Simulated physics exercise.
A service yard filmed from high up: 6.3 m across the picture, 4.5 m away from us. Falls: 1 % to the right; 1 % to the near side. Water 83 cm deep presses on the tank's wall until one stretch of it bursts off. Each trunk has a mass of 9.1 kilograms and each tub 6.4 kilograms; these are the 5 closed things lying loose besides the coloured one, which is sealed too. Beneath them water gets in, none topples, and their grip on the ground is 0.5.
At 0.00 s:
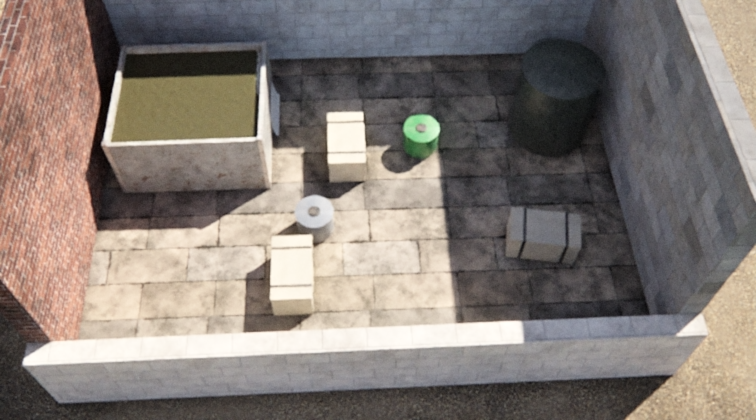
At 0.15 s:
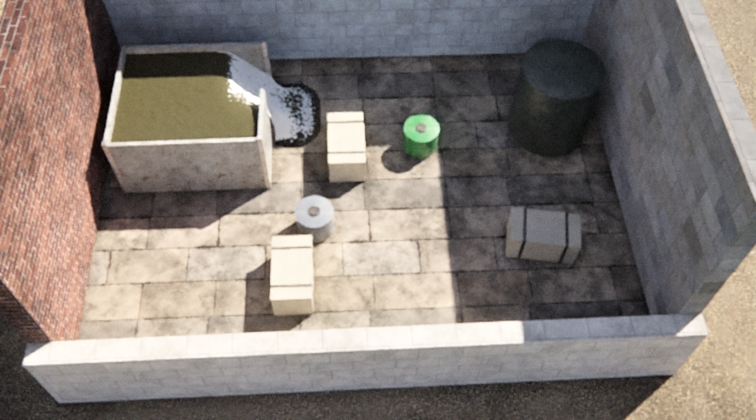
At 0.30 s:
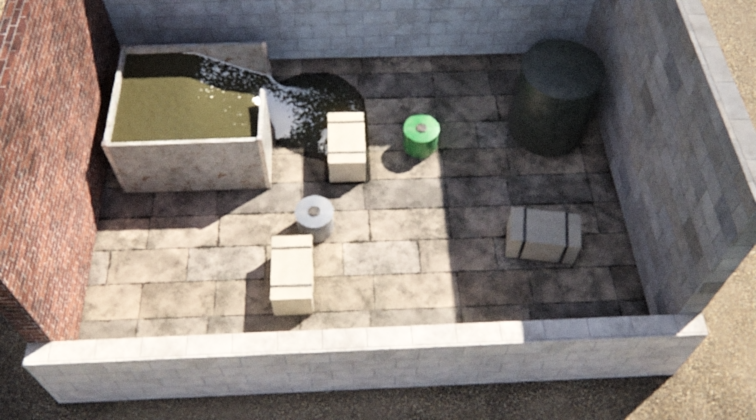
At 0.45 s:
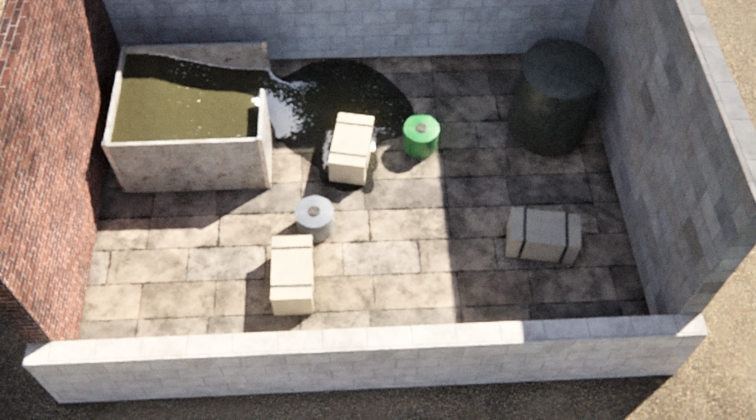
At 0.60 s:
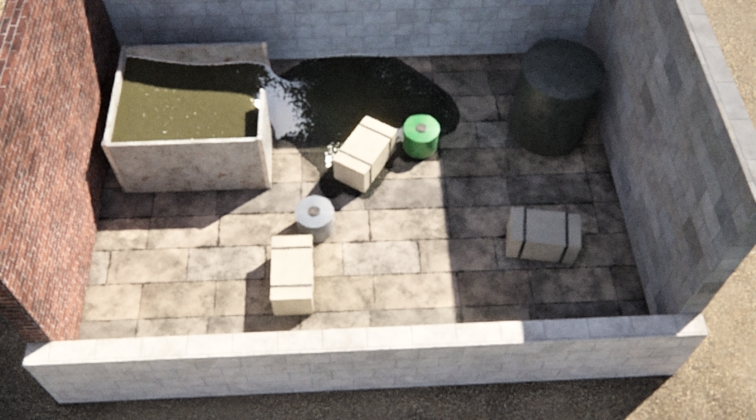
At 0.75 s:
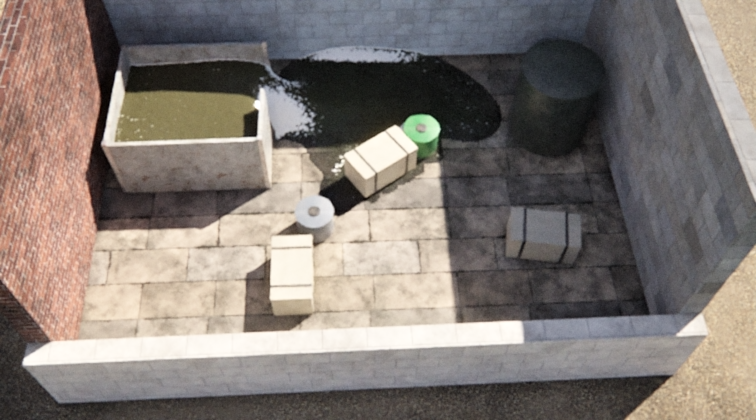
Dark water pours from an open-topped, pale-walled tank at the upper left of a paved service yard, seen from high up by a still camera. Cream boxes, a white tub and a green tub stand around the middle, with a greyish box and a large dark drum at right. The water spreads rightward along the back wall, and the upper cream box turns clockwise beside the unmoving green tub.
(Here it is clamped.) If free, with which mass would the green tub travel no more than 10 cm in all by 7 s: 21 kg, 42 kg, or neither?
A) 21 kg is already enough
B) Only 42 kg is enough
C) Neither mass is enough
(C) Neither mass is enough.
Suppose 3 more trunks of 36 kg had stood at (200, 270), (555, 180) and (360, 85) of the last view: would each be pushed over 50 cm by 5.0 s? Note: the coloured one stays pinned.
Taking them one by one: Below the mark; above the mark; above the mark.
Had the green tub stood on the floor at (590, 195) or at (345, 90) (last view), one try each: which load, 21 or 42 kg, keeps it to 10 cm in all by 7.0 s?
No option, then no option.
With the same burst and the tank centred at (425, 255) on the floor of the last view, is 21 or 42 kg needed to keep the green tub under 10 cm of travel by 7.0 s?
In that case, simply put, the lighter one does it.
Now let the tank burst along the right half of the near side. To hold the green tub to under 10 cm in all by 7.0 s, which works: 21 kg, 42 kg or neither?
Then, in short, the smaller is plenty.
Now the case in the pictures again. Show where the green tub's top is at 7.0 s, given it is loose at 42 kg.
I'd look near (475, 148).
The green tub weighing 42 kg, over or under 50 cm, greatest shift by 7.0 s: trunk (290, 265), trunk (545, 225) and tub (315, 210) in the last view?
Shift vs threshold, in turn: Goes outside / goes outside / stays inside.
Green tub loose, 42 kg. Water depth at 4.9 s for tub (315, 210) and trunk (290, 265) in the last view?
First roughly 0 cm, second roughly 3 cm.
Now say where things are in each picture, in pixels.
The green tub at (421, 128) rests on the ground; 2.6 m2 under water; 0 of 6 have shifted, in the first frame.
The green tub at (421, 128) rests on the ground; 3.2 m2 under water; 0 of 6 have shifted, in the second frame.
The green tub at (421, 128) rests on the ground; 4.0 m2 under water; 0 of 6 have shifted, in the third frame.
The green tub at (421, 128) rests on the ground; water covers 5.1 m2; 1 of 6 have shifted, in the fourth frame.
The green tub at (421, 128), on the bottom; water covers 6.3 m2; 1 of 6 have shifted, in the fifth frame.
The green tub at (421, 128) rests on the ground; 7.5 m2 under water; 1 of 6 have shifted, in the sixth frame.
After 1.4 s the green tub would be 71 cm from its start with 21 kg and 27 cm from its start with 42 kg; 11 cm of water round it then.
After 3.1 s the green tub would be 271 cm from its start with 21 kg and 69 cm from its start with 42 kg; 7 cm of water round it then.
After 4.9 s the green tub would be 294 cm from its start with 21 kg and 72 cm from its start with 42 kg; 9 cm of water round it then.
After 7.0 s the green tub would be 298 cm from its start with 21 kg and 72 cm from its start with 42 kg; 7 cm of water round it then.
